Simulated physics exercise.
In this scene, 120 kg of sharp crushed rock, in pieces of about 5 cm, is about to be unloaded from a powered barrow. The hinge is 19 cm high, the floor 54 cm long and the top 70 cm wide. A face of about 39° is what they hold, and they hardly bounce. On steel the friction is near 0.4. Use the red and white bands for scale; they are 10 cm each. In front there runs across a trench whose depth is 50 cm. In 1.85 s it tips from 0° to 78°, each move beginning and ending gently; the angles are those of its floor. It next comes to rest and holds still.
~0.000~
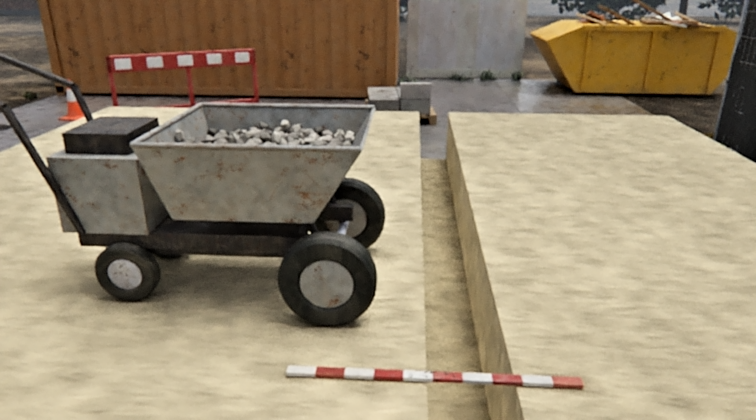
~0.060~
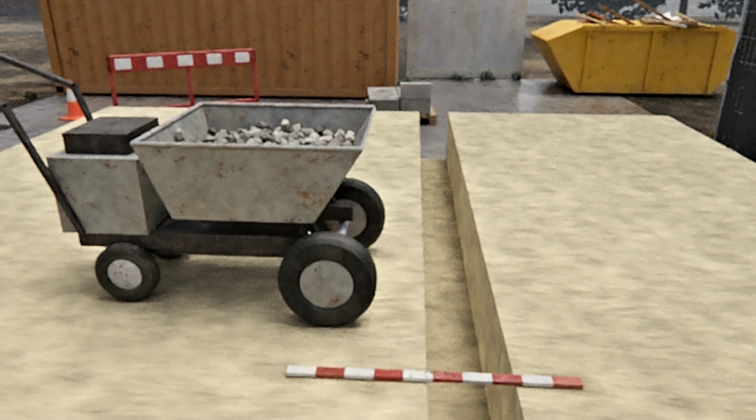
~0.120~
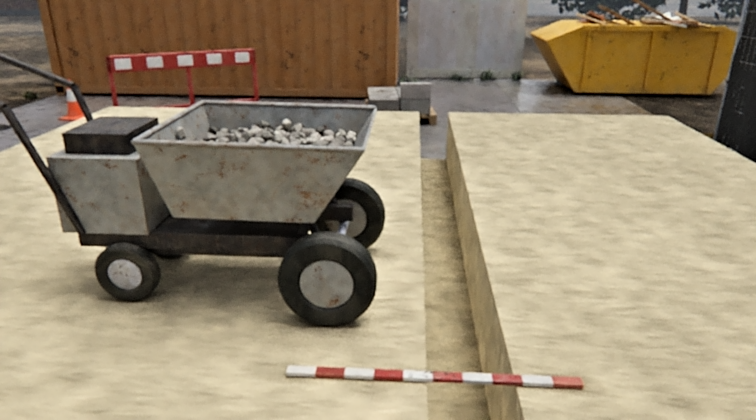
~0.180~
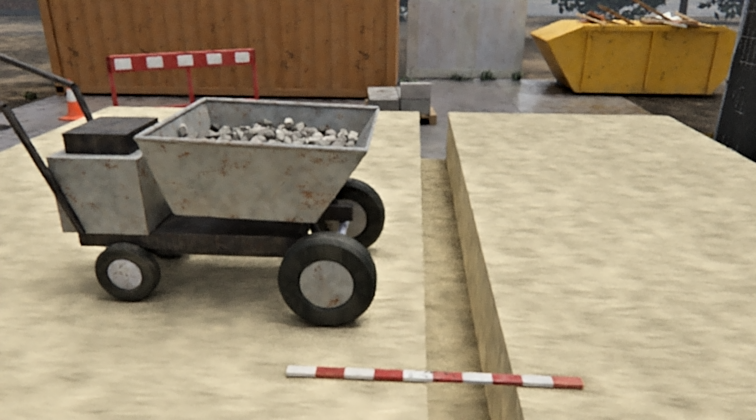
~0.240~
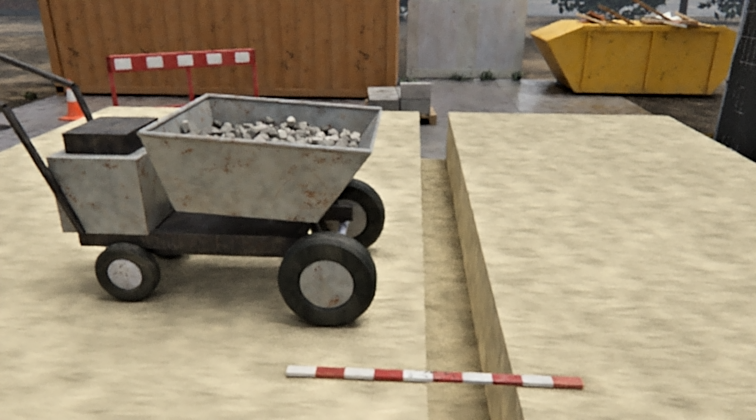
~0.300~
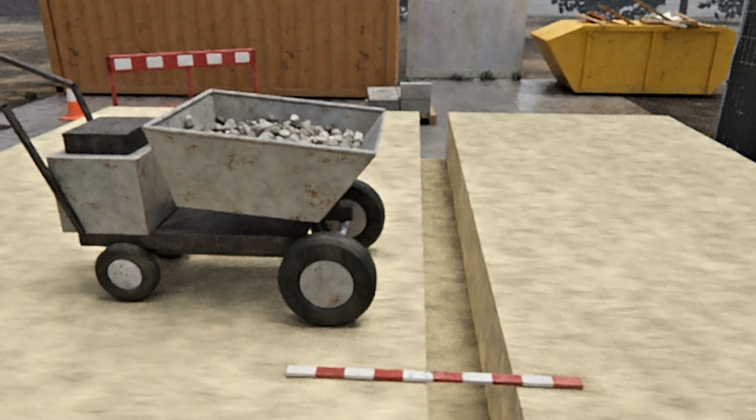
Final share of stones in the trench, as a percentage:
66 per cent.
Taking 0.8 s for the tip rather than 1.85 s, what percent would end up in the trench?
Roughly 50 per cent would.
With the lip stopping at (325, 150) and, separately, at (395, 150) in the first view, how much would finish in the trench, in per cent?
Close to 90 percent in the first case, 10 percent in the second.
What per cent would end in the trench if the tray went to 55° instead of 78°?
Share in trench: Approx. 0%.
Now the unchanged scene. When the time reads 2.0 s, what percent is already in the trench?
By that point it's something like 15 in a hundred.
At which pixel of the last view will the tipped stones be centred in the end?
Around (473, 355).
After 1.4 s the floor is at 66°; 100 % in the tray; the foremost stones are at (468, 230).
After 2.0 s the floor is at 78°; 66 % in the tray, 13 % in the trench, 20 % past the trench; the foremost stones are at (573, 284).
After 2.3 s the floor is at 78°; 38 % in the tray, 28 % in the trench, 34 % past the trench; the foremost stones are at (627, 293).
After 4.2 s the floor is at 78°; 3 % in the tray, 66 % in the trench, 31 % past the trench; the foremost stones are at (636, 299).
